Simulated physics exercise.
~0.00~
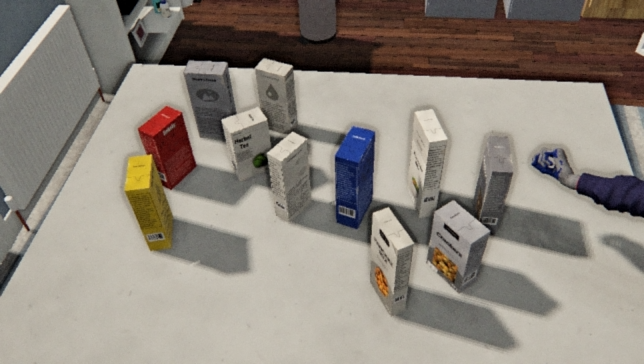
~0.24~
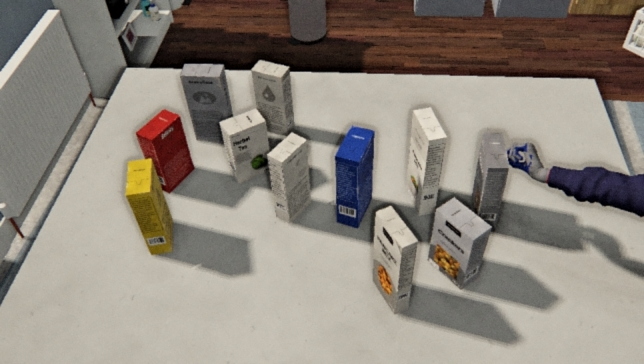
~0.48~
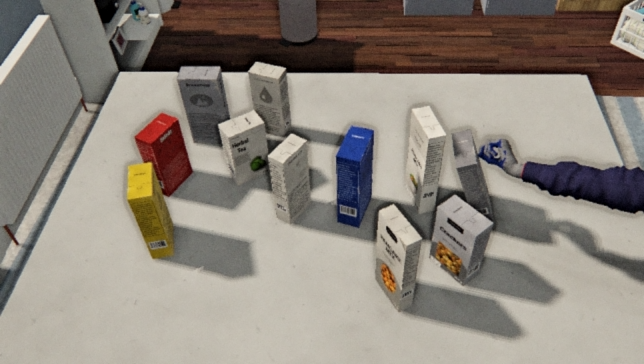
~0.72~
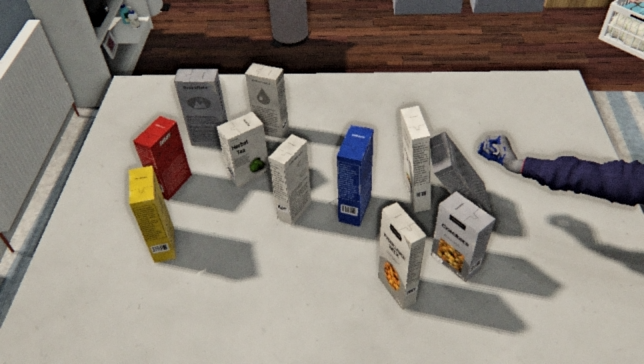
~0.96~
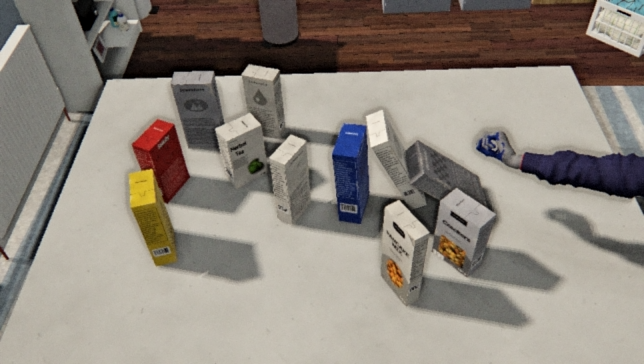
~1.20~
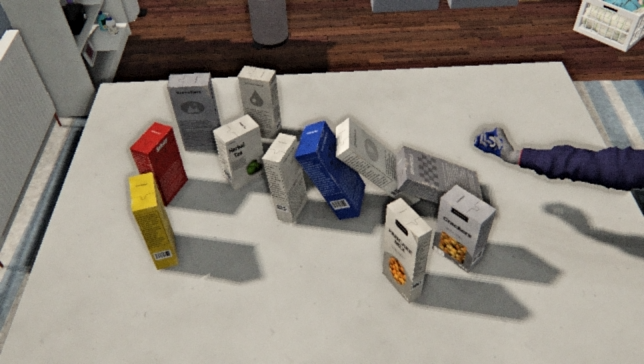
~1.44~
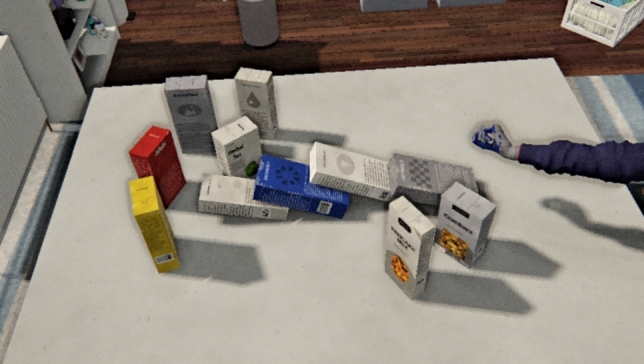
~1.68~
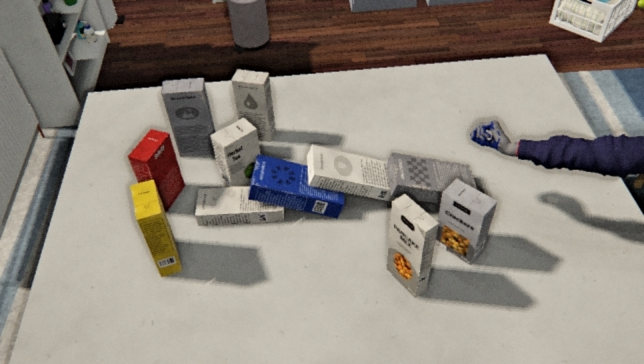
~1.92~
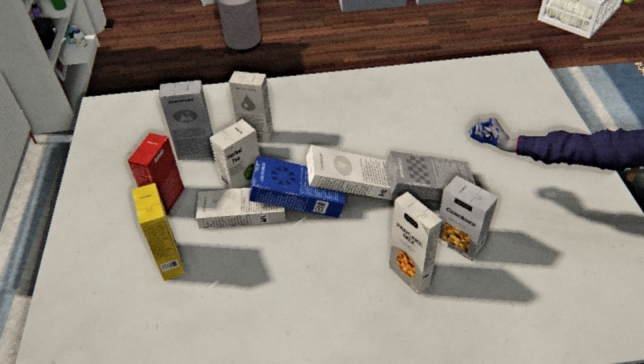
A gloved hand tipping a grey box leftward on a table, toppling white, blue and white boxes in turn, others left standing.
